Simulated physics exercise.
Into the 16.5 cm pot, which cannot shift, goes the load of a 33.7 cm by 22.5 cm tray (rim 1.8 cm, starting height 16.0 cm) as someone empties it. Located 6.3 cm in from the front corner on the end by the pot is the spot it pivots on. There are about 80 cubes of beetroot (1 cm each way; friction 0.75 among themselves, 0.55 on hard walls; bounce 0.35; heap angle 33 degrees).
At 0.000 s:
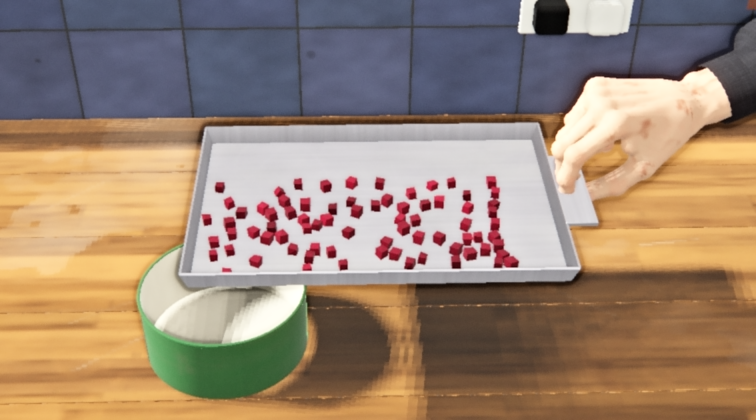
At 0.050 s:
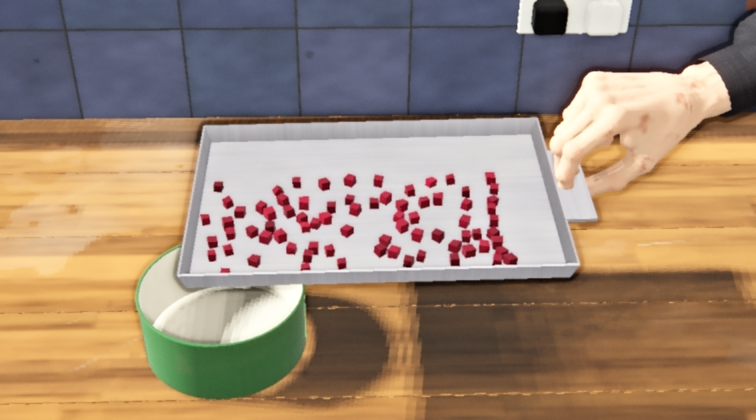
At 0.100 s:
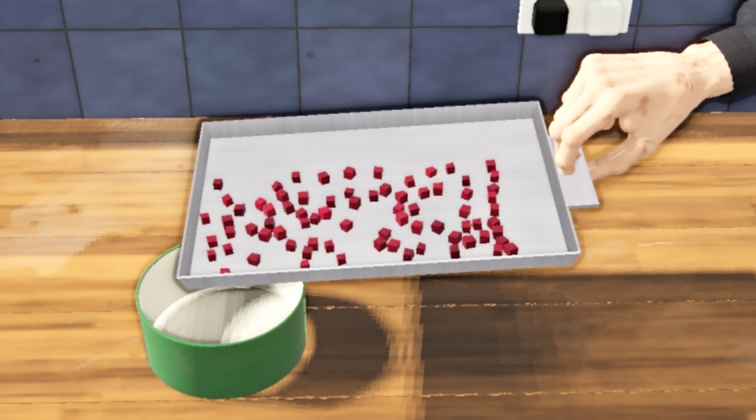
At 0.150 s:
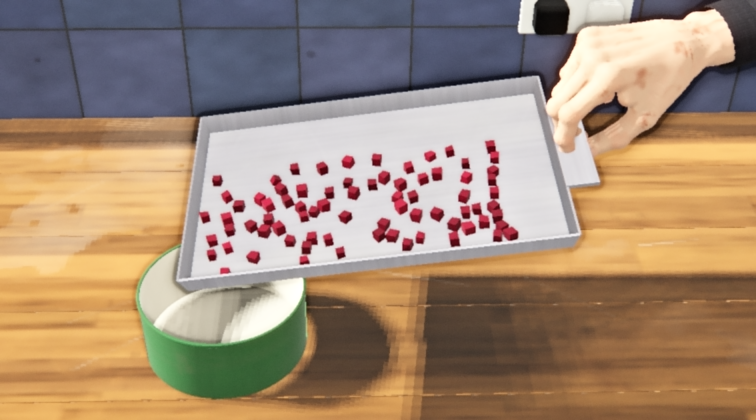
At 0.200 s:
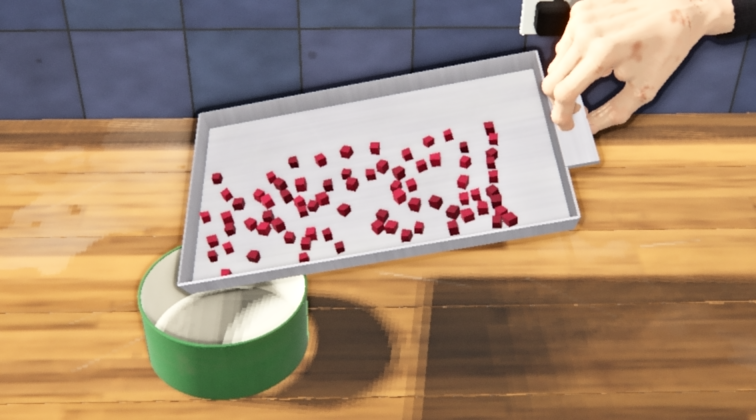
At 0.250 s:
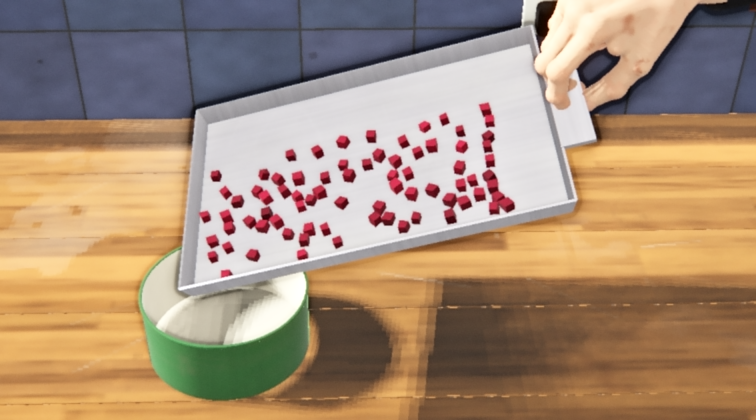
A pale grey rectangular tray scattered with small deep-red cubes is held above a wooden worktop backed by dark blue tiles, seen from the front and slightly above. A green pot with a whitish inside sits below the tray's left end, and a hand grips a tab at its right end. The hand raises that end, slowly then faster, slanting the tray down leftwards, while the cubes barely shift on it and the camera stays still.
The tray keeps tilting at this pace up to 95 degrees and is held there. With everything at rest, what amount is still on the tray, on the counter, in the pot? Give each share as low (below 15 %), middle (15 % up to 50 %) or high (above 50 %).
Tray - low, counter - high, pot - low.
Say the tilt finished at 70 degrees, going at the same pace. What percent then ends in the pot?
Around 0 per cent, then.
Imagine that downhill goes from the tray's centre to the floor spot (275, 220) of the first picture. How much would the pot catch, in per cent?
Something like 20 in a hundred.
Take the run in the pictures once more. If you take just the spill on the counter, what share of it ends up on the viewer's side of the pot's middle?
Some 100 per cent.
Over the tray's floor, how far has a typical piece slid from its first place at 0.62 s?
Displacement on the tray: About 7 cm.
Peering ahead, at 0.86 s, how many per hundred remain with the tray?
About 45%.
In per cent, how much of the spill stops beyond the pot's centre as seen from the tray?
I'd put it at close to 90 per cent.
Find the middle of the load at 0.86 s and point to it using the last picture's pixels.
Approximately (168, 337) in the final picture.
After 0.62 s, tilt 56 degrees; the tray holds 100 %, the pot 0 %.
Then, at 0.86 s, tilt 80 degrees; the tray holds 45 %, the pot 0 %.
After 1.22 s, tilt 95 degrees; the tray holds 5 %, the pot 0 %.
At rest (2.4 s), tray 0 %, counter 100 %, pot 0 %.
